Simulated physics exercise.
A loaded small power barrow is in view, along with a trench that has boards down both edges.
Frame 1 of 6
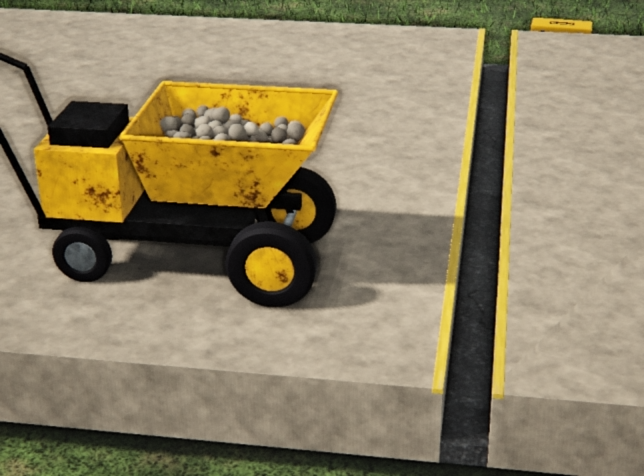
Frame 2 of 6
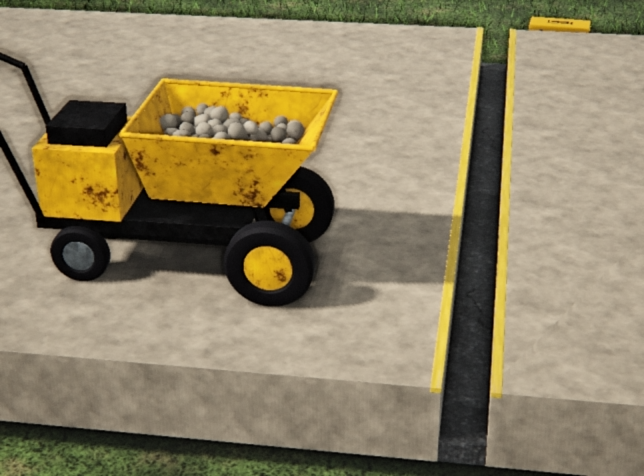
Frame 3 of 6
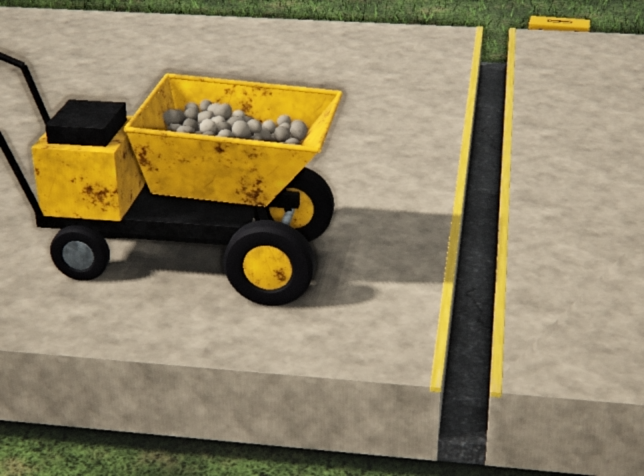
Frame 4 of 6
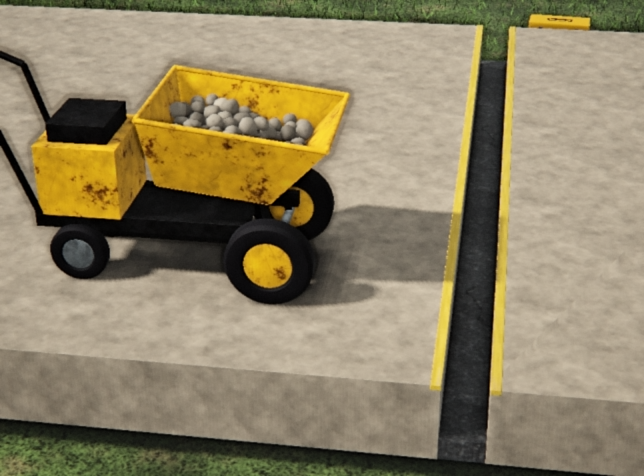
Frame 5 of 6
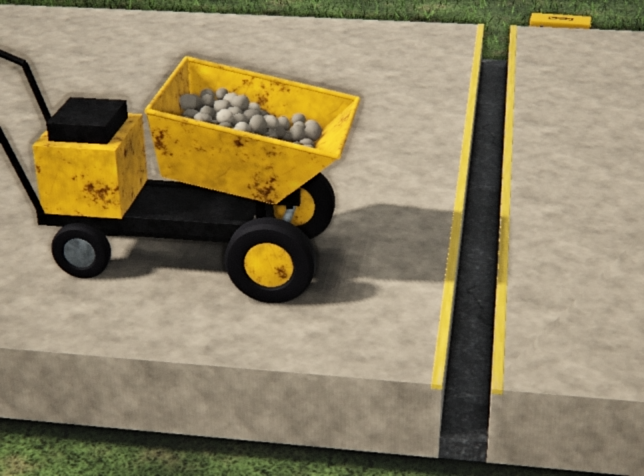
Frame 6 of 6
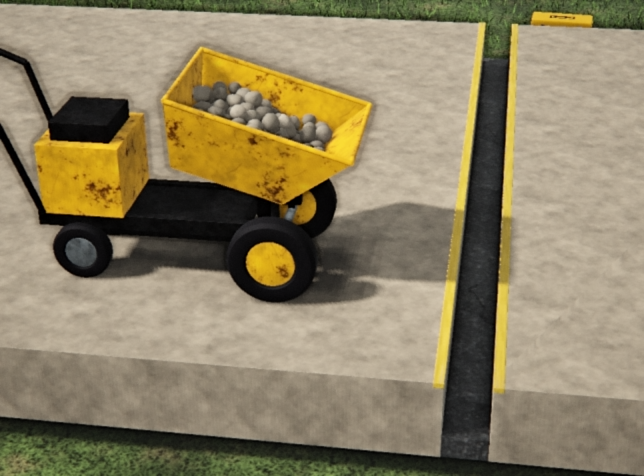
A yellow skip loaded with grey pebbles tilts gradually to the right on a small barrow.
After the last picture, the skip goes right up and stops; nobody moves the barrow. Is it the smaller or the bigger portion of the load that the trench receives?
Most of it.
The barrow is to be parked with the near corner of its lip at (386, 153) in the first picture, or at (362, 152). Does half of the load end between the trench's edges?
The first try: Less than half. The second: The larger part.
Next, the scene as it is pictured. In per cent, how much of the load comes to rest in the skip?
Close to 5 percent.
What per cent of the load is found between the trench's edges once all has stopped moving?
Result: Some 65 % of the load.
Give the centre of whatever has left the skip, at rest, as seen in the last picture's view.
Once it all stops, the middle lies near (471, 296).
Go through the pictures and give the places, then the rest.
The first picture shows lip of the skip at (313, 149), level; top of the load at (221, 134), river pebbles; first edge of the trench at (443, 346); far edge at (500, 351), the trench under half as wide as the skip, and about as deep as wide.
The second picture shows lip of the skip at (313, 149), level; top of the load at (205, 130).
The third picture shows lip of the skip at (318, 150), tipped barely; top of the load at (205, 130).
The fourth picture shows lip of the skip at (326, 152), tipped a little; top of the load at (211, 125).
The fifth picture shows lip of the skip at (338, 157), tipped a little; top of the load at (221, 119).
The sixth picture shows lip of the skip at (351, 164), tipped clearly; top of the load at (220, 107); first edge of the trench at (444, 341); far edge at (501, 346).
Soon, skip tipped steeply; all in the skip.
A while on, skip tipped steeply; most in the skip; a small part short of the trench; a small part in or heaped over the trench.
Towards the end, skip tipped right over; about a quarter in the skip; about a quarter short of the trench; about half in or heaped over the trench; a small part beyond it.
Finally, skip tipped right over; a stray few in the skip; about a quarter short of the trench; about two thirds in or heaped over the trench; a small part beyond it.
